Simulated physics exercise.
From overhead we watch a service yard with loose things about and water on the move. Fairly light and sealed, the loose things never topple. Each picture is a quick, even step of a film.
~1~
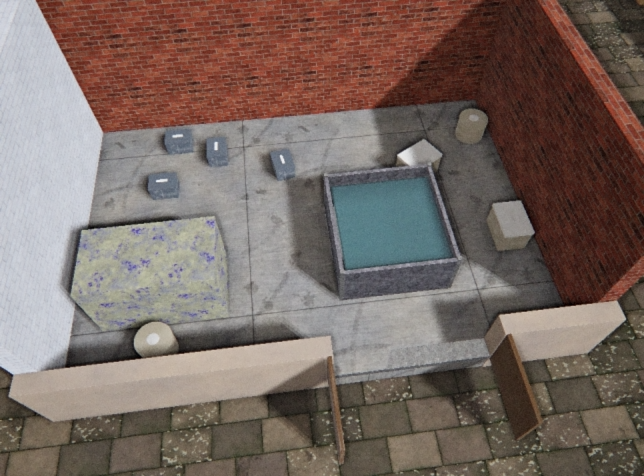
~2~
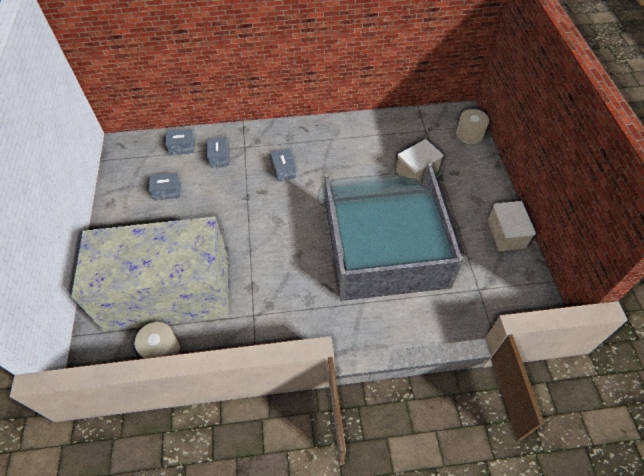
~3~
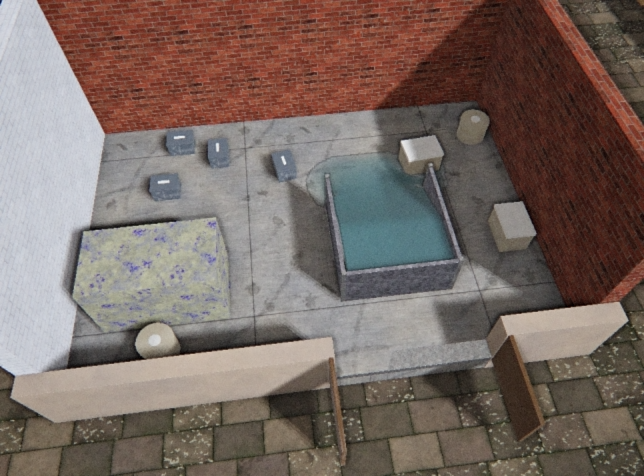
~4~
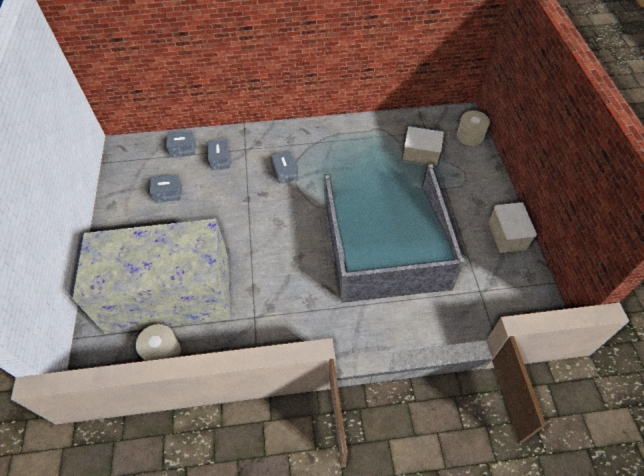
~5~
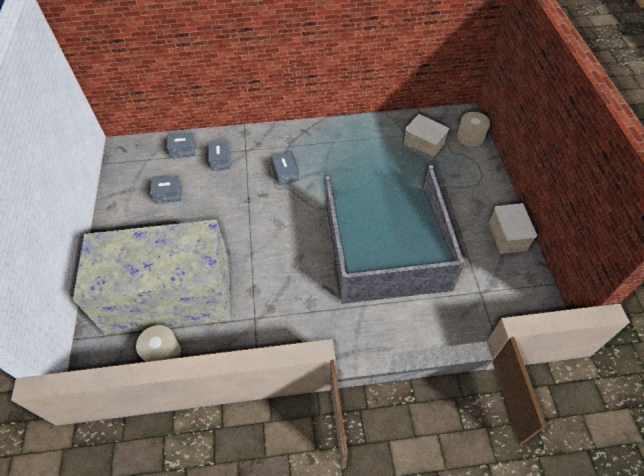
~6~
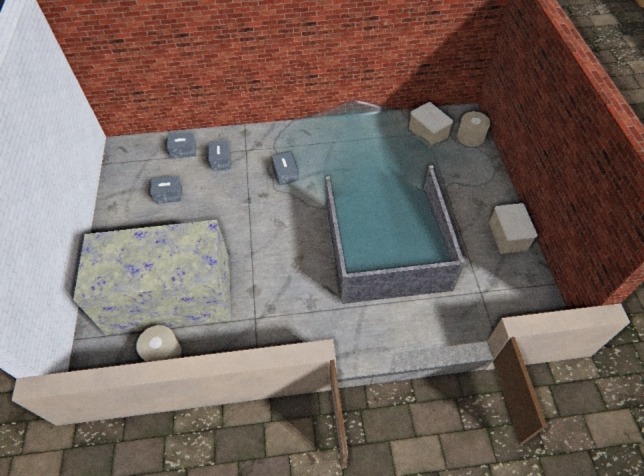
Water spread from the open back of a stone-walled pool across the paved yard toward the brick wall, and a pale box behind it shifted toward the right-hand corner while the other blocks stayed put.
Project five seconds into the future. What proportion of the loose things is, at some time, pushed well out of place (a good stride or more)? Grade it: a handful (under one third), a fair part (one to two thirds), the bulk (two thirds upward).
The bulk.
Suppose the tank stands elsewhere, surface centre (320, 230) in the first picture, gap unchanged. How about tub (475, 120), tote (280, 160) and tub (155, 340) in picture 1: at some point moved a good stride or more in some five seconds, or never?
Far enough, Far enough, Not far.
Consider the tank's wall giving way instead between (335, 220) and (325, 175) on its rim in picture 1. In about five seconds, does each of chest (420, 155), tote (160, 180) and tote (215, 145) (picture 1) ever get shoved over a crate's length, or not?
In that order: Not that far, that far or more, pushed that far.
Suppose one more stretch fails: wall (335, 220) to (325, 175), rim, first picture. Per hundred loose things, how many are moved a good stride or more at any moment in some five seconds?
Estimate: Some 60 per cent.
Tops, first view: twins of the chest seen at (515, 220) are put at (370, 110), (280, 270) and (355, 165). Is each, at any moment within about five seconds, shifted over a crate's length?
So, in order, the copies go a long way, nowhere much, a long way.
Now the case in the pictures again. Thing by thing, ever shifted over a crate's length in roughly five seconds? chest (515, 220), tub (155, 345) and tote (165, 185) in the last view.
The first is driven that far, the second not so far, and the third driven that far.
A moment on, 1 of 8 are well off their spots; 0 afloat.
Next, 2 of 8 are well off their spots; 1 afloat.
Later, 6 of 8 are well off their spots; 1 afloat.
In the end, 7 of 8 are well off their spots, and 7 have been at some point; 4 afloat.
